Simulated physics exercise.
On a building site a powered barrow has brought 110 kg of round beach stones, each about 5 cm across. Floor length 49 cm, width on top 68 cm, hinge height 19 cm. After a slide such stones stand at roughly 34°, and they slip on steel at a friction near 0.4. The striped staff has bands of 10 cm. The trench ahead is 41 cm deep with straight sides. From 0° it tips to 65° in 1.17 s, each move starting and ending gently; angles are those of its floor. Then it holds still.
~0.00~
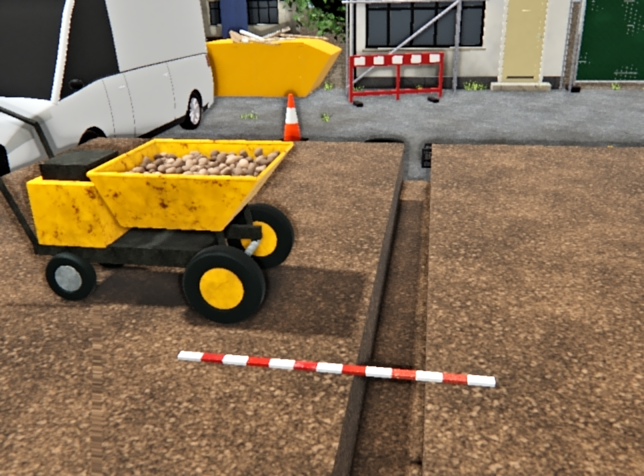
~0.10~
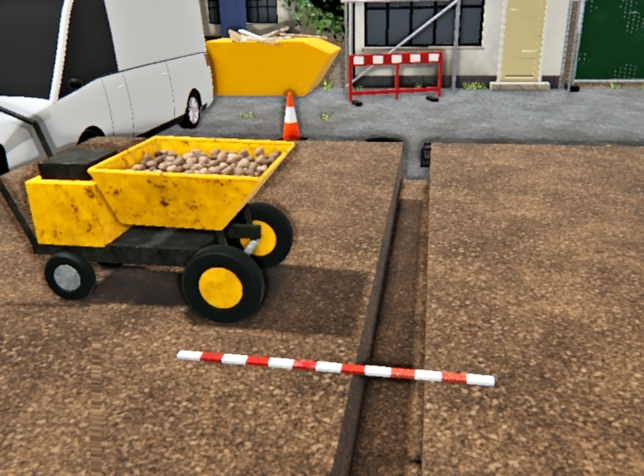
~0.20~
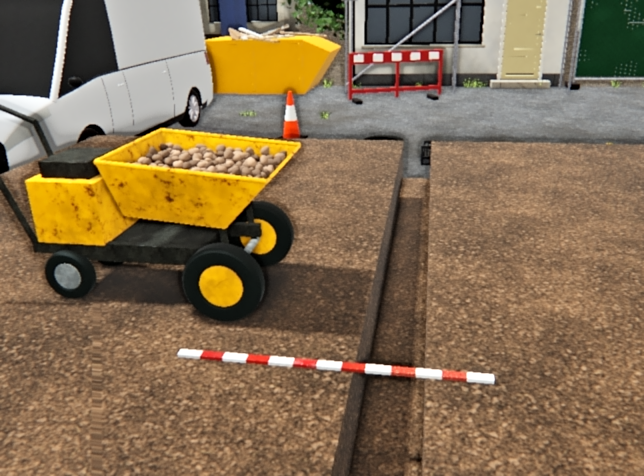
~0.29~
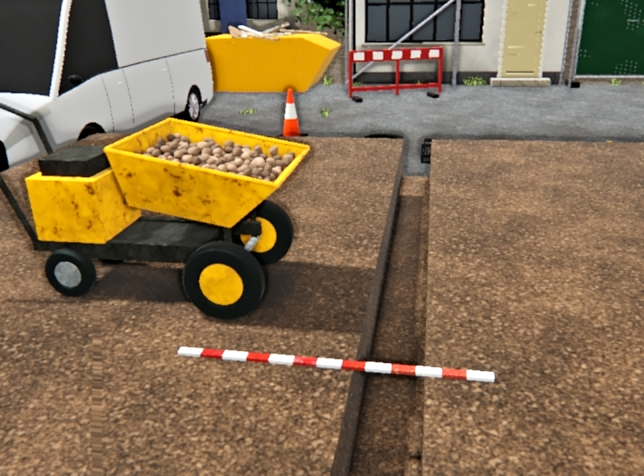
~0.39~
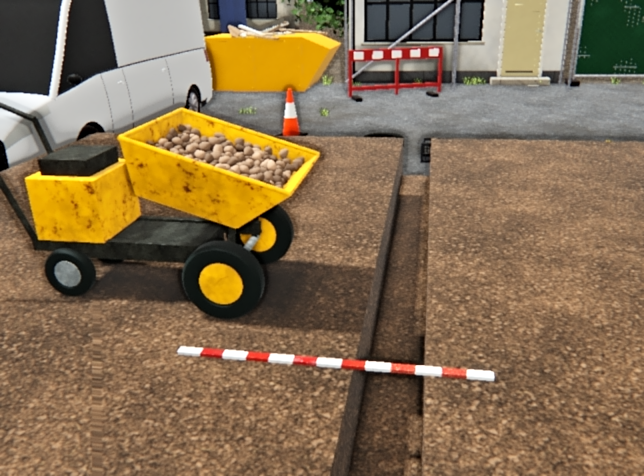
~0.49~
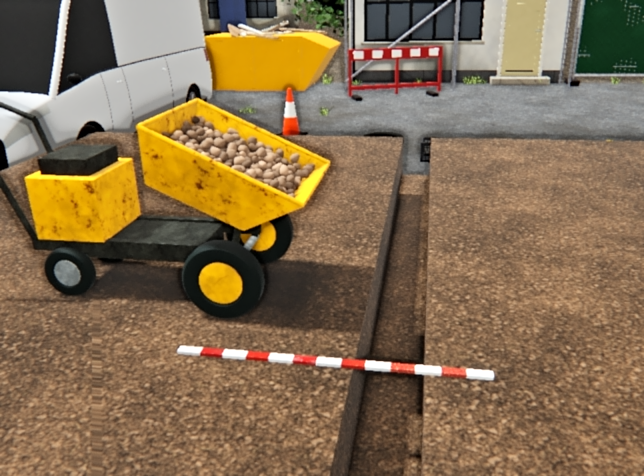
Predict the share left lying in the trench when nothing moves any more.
About 99 per cent.
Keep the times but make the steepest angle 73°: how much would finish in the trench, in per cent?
In that case some 100 per cent.
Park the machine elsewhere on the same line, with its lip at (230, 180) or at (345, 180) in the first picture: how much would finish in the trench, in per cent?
About 75 and 15 per cent.
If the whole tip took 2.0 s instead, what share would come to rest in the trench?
It would be near 100 per cent.
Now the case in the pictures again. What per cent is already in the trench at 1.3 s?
Some 35 per cent.
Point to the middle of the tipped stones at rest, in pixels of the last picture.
Near (397, 350).
After 0.9 s the floor is at 55°; 100 % in the tray; the foremost stones are at (345, 240).
After 1.3 s the floor is at 65°; 64 % in the tray, 3 % short of the trench, 33 % in the trench; the foremost stones are at (420, 345).
After 1.6 s the floor is at 65°; 27 % in the tray, 3 % short of the trench, 69 % in the trench, 1 % past the trench; the foremost stones are at (450, 291).
After 3.6 s the floor is at 65°; 0 % in the tray, 99 % in the trench, 1 % past the trench; the foremost stones are at (473, 312).
